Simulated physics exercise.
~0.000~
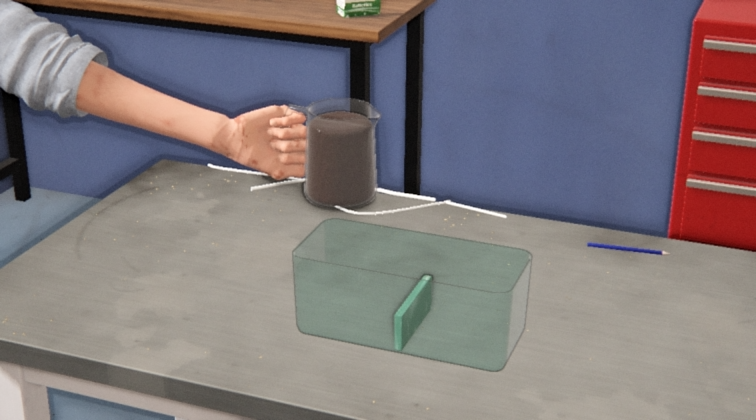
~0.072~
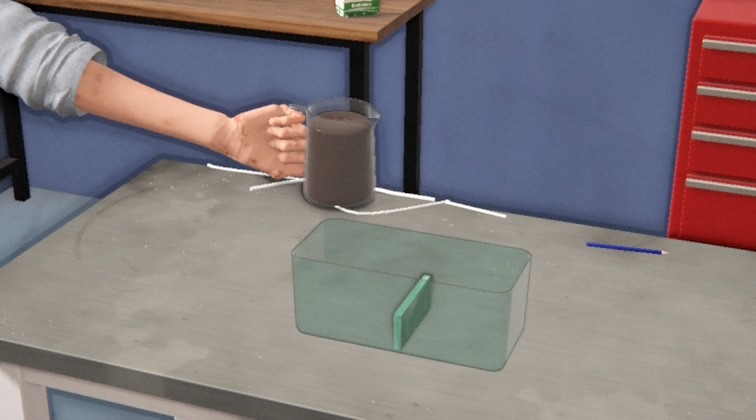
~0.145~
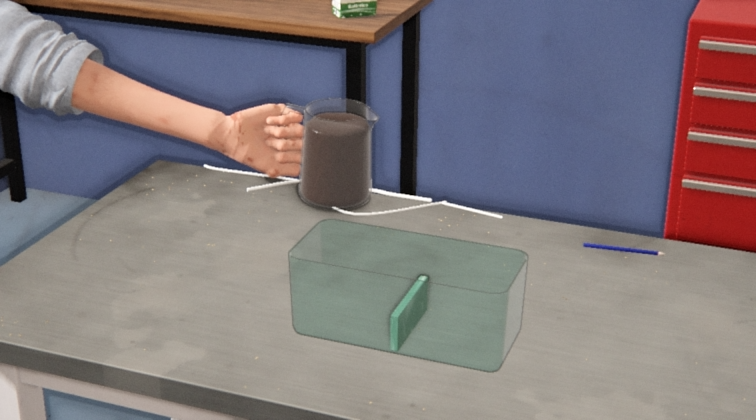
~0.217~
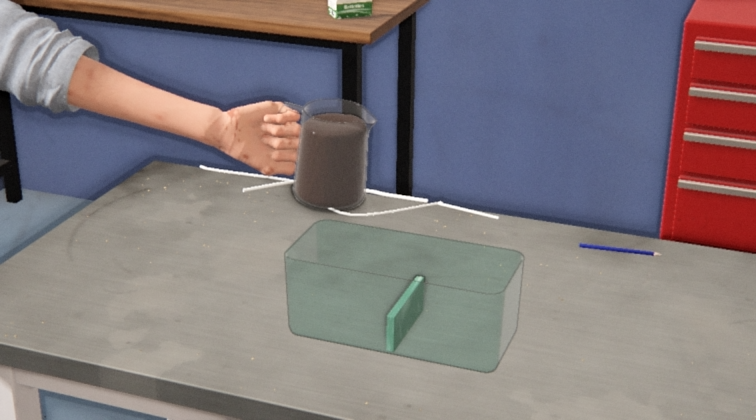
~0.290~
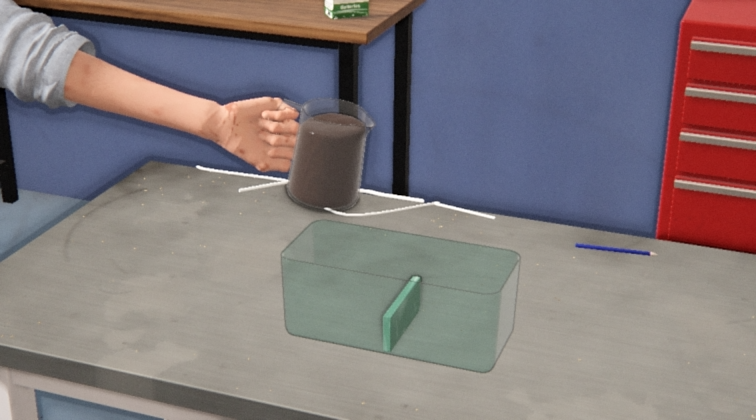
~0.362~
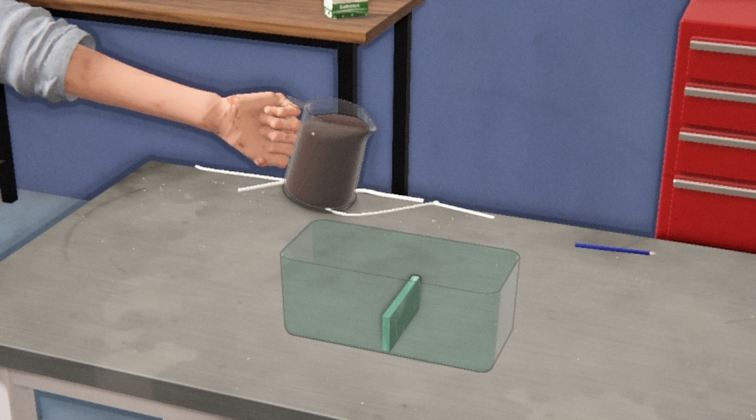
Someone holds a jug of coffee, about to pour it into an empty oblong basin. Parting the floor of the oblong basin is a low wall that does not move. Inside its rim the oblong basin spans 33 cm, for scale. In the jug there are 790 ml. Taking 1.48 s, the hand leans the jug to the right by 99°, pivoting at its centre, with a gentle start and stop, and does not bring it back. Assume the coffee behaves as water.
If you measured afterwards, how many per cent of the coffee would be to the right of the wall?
About 94 out of 100.
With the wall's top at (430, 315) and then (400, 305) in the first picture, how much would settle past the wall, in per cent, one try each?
In turn about 75 and 95 per cent.
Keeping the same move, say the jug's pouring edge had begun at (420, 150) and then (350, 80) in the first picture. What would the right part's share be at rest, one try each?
I'd expect close to 100 per cent and then close to 60 per cent.
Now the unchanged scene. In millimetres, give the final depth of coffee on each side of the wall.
Some 2 mm on the left and some 36 mm on the right.
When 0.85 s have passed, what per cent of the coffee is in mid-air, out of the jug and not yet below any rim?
Close to 10 per cent, I'd say.
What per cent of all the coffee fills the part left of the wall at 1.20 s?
The fraction is near 1 percent.
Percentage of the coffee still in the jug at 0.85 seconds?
Roughly 88 per cent.
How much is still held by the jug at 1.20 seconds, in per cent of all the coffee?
I'd estimate some 46 per cent.
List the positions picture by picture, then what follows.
Tilt 0°; pouring edge (380, 116); surface from (313, 117) to (373, 125); the oblong basin's rim runs from (309, 237) to (522, 274); the wall's top is at (414, 296), in the first picture.
Tilt 1°; pouring edge (380, 116); surface from (312, 117) to (372, 126), in the second picture.
Tilt 2°; pouring edge (378, 118); surface from (311, 118) to (370, 127), in the third picture.
Tilt 5°; pouring edge (376, 121); surface from (308, 119) to (367, 128), in the fourth picture.
Tilt 9°; pouring edge (375, 125); surface from (305, 121) to (366, 128), in the fifth picture.
Tilt 14°; pouring edge (377, 129); surface from (302, 131) to (370, 130), in the sixth picture.
By 0.85 s the tilt is 61° and 88 per cent is still to pour, 0 is left of the wall and 3 right of it.
By 1.20 s the tilt is 91° and 47 per cent is still to pour, 1 is left of the wall and 35 right of it.
By 1.58 s the tilt is 99° and 12 per cent is still to pour, 2 is left of the wall and 80 right of it.
By 1.98 s the tilt is 99° and 2 per cent is still to pour, 3 is left of the wall and 93 right of it.
At rest 6 per cent lies left of the wall, 94 right of it and 1 outside.
